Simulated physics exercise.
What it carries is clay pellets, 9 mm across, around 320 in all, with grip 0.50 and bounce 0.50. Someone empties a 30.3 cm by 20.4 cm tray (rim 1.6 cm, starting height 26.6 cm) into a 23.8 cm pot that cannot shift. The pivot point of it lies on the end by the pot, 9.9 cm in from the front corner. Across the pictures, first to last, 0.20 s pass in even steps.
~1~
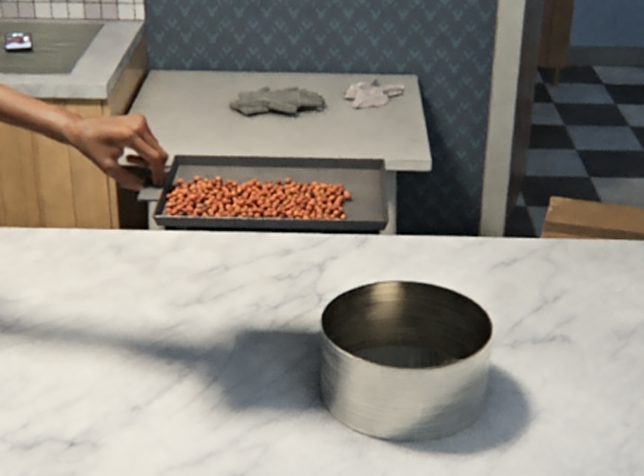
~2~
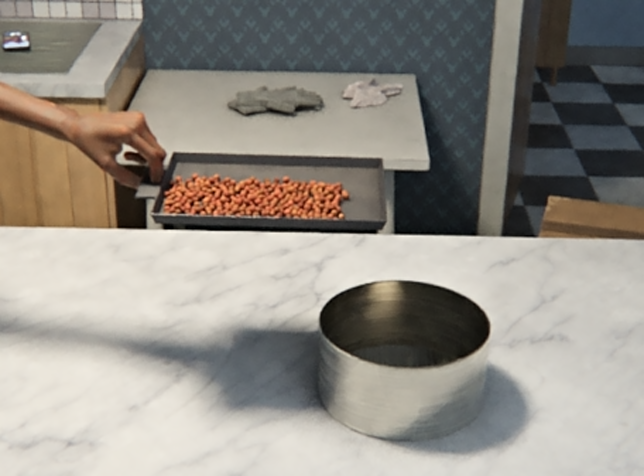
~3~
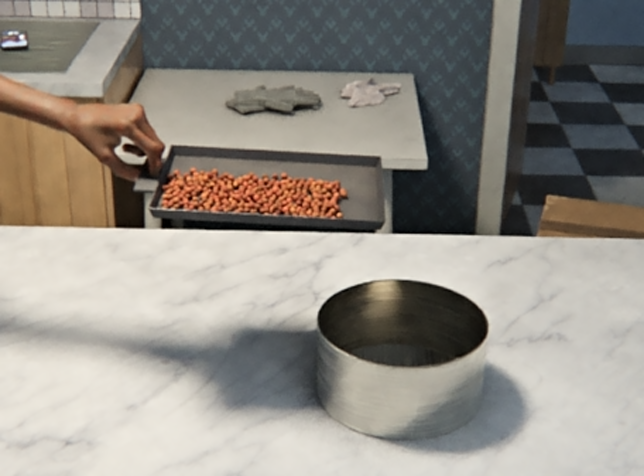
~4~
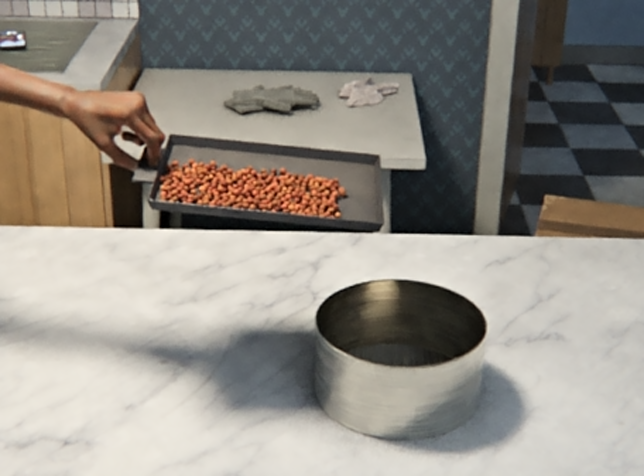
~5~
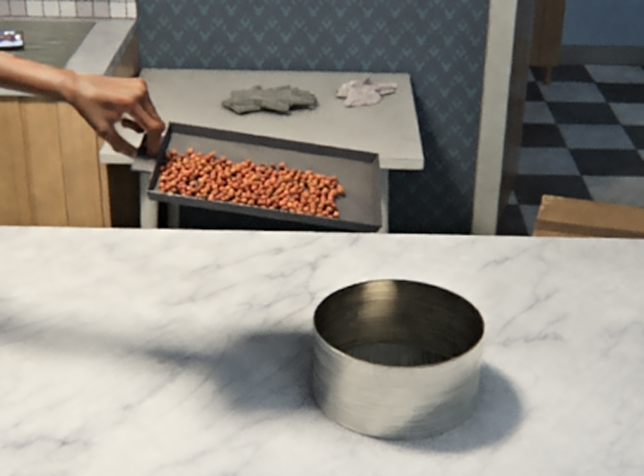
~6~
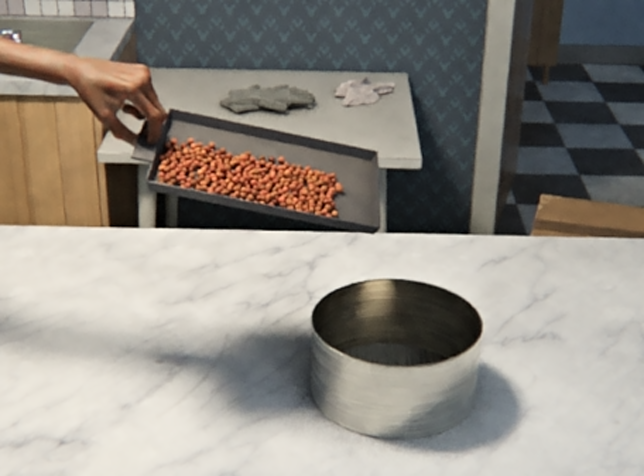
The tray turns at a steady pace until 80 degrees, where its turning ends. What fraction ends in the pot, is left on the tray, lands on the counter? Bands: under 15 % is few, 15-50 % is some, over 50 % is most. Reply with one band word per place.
Pot most, tray few, counter few.
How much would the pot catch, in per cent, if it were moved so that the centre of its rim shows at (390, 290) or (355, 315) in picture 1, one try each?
Estimates: 60 in a hundred and 90 in a hundred.
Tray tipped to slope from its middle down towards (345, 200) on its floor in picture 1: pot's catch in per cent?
The share would be about 75 percent.
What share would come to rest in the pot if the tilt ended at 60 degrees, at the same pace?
It would be near 55 per cent.
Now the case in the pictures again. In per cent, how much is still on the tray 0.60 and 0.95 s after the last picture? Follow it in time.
In order, 75 and 15.
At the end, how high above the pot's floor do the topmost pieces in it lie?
Height: Approx. 2.0 cm.
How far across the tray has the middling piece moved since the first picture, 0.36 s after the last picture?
About 6 cm.
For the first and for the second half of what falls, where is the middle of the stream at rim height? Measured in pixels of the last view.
It passes about (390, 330) first and (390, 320) afterwards.
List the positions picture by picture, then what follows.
The first frame shows tray tilt 0 degrees, front corners at (157, 215) and (384, 219); middle of the pieces at (252, 201); pot at (406, 322).
The second frame shows tray tilt 1 degrees, front corners at (155, 212) and (383, 219); middle of the pieces at (250, 199).
The third frame shows tray tilt 2 degrees, front corners at (153, 207) and (381, 219); middle of the pieces at (249, 196).
The fourth frame shows tray tilt 6 degrees, front corners at (152, 198) and (380, 221), lowest corner right front; middle of the pieces at (247, 190).
The fifth frame shows tray tilt 9 degrees, front corners at (151, 189) and (378, 223), lowest corner right front; middle of the pieces at (246, 184).
The sixth frame shows tray tilt 13 degrees, front corners at (151, 179) and (376, 225), lowest corner right front; middle of the pieces at (245, 178); pot at (397, 319).
Then, 0.36 s after the last picture, tilt 45 degrees; the tray holds 100 %, the pot 0 %.
Then, 0.60 s after the last picture, tilt 67 degrees; the tray holds 75 %, the pot 5 %.
Then, 0.95 s after the last picture, tilt 80 degrees; the tray holds 15 %, the pot 75 %.
In the end, pot 100 %, tray 0 %, counter 0 %.
